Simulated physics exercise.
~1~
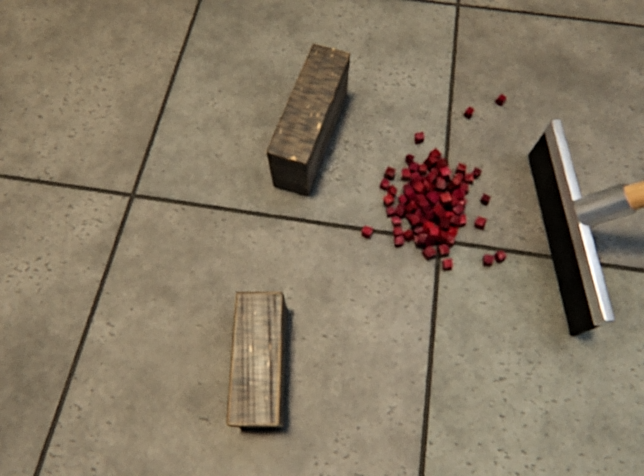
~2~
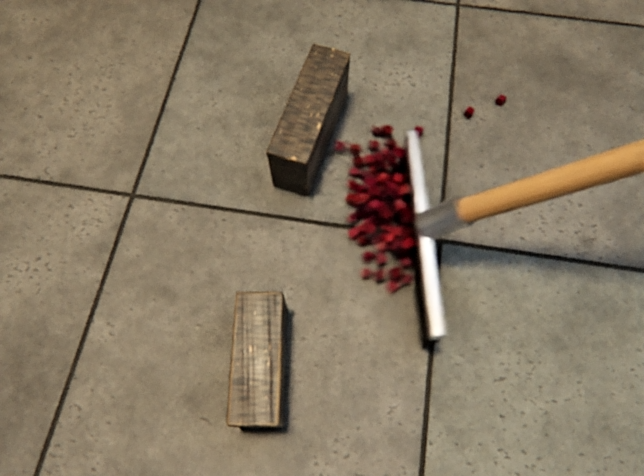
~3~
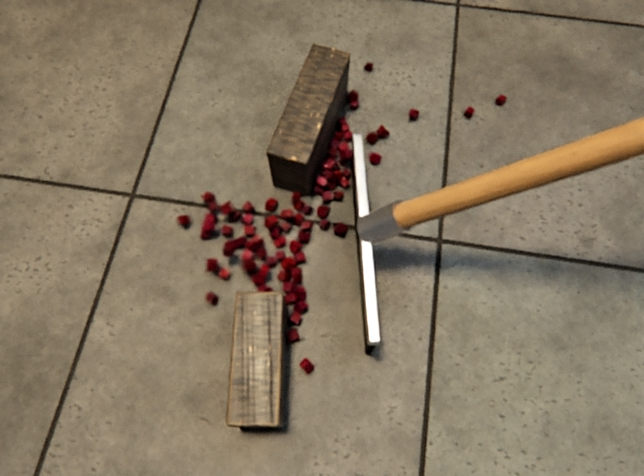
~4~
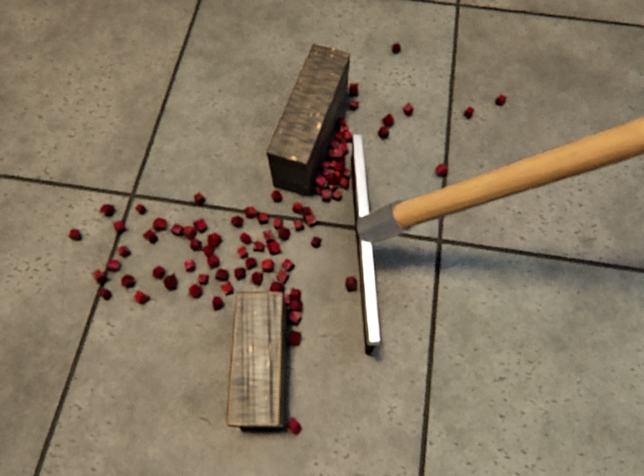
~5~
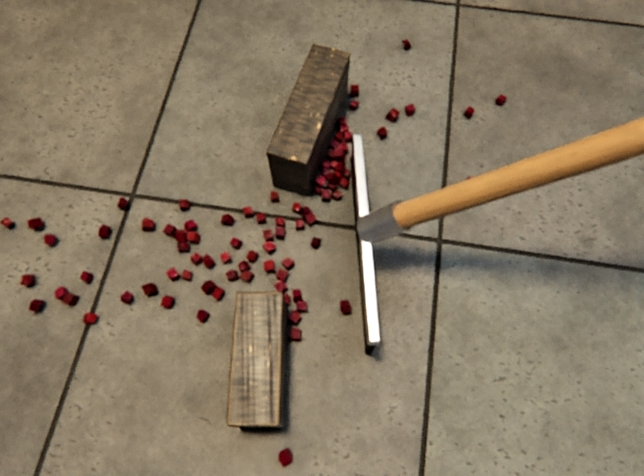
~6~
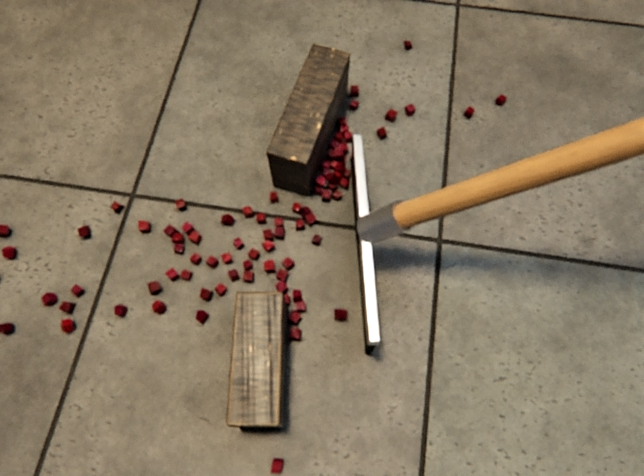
In the video, a squeegee with a wooden handle pushes a pile of small red beetroot cubes left across grey tiles toward two blocks, then stops; many cubes scatter through the gap between them, while others rest held up against the blocks.
